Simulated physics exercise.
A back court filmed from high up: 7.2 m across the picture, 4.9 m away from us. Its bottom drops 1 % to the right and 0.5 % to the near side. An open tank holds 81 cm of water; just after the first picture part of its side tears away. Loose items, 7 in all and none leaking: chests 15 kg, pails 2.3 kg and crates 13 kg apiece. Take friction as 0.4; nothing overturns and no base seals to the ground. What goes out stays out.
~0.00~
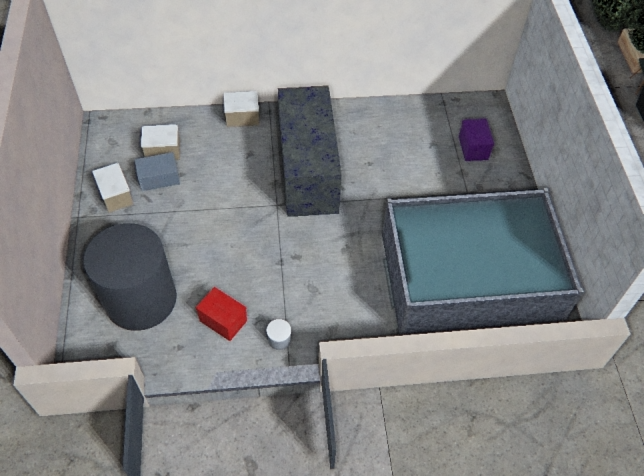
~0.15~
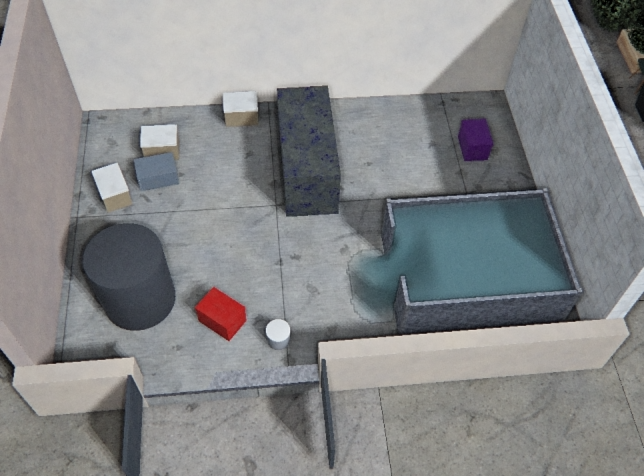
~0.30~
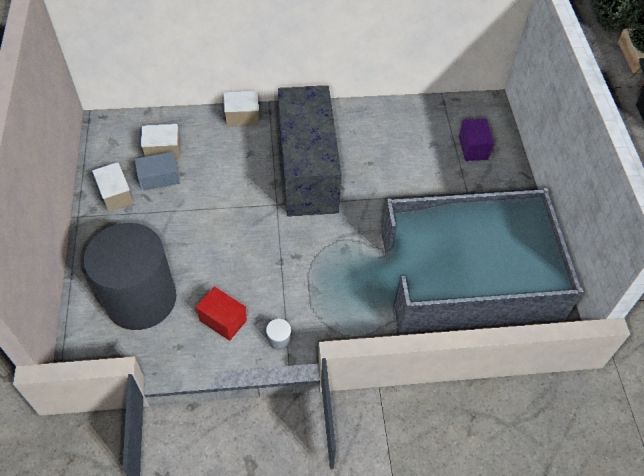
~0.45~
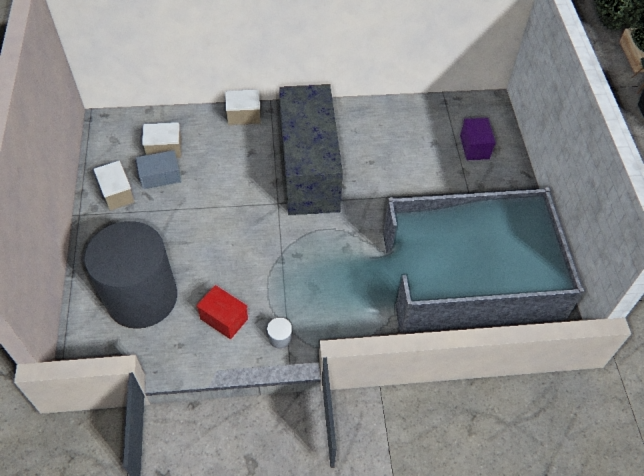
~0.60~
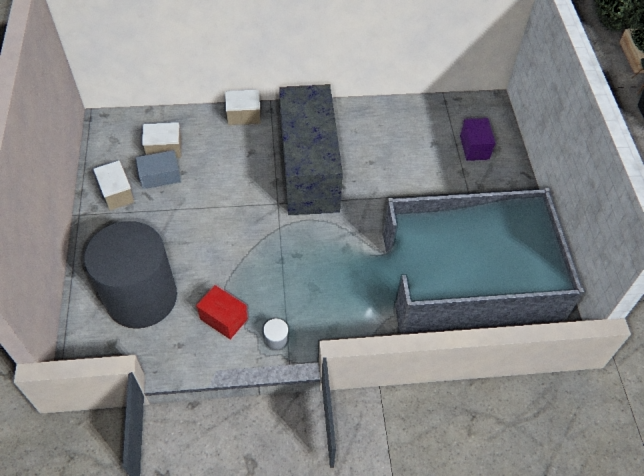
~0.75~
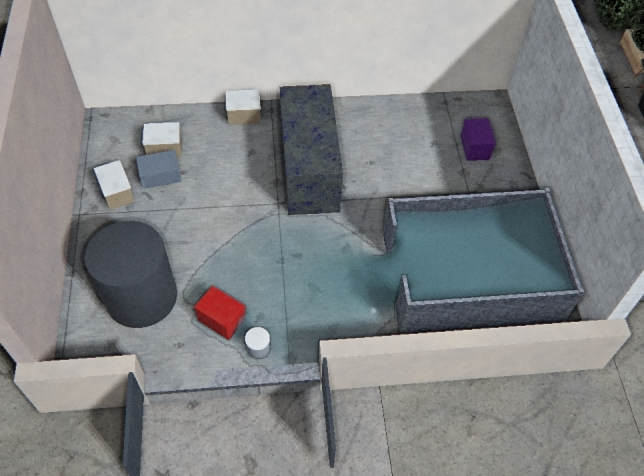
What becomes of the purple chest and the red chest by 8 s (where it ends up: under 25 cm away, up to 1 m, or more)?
Purple chest barely shifts, red chest travels far.
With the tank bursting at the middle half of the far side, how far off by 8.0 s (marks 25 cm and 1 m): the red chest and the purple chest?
Then the red chest holds its place, the purple chest gets carried off.
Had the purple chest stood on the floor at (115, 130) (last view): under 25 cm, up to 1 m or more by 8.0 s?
It ends far away.
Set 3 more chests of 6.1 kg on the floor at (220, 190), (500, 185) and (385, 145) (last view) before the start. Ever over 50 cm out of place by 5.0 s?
In that order: Past it, less, short of it.
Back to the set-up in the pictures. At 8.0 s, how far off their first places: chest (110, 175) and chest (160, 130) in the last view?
In turn: 550 cm, 200 cm.
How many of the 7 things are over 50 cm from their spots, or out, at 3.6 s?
4 of them.
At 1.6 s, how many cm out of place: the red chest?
About 150 cm.
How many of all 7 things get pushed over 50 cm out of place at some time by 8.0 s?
6 of them.
After 1.6 s the purple chest is near (480, 131), 0.0 m from its start, aground; the red chest is near (102, 349), 1.6 m from its start, aground; 1 of 7 are out; 0 afloat.
After 3.6 s the purple chest is near (480, 131), 0.0 m from its start, aground; the red chest is near (74, 300), 1.9 m from its start, afloat; 1 of 7 are out; 2 afloat.
After 5.6 s the purple chest is near (480, 131), 0.0 m from its start, aground; the red chest is near (87, 305), 1.8 m from its start, afloat; 1 of 7 are out; 3 afloat.
After 8.0 s the purple chest is near (480, 131), 0.0 m from its start, aground; the red chest is near (104, 329), 1.5 m from its start, afloat; 1 of 7 are out; 3 afloat.
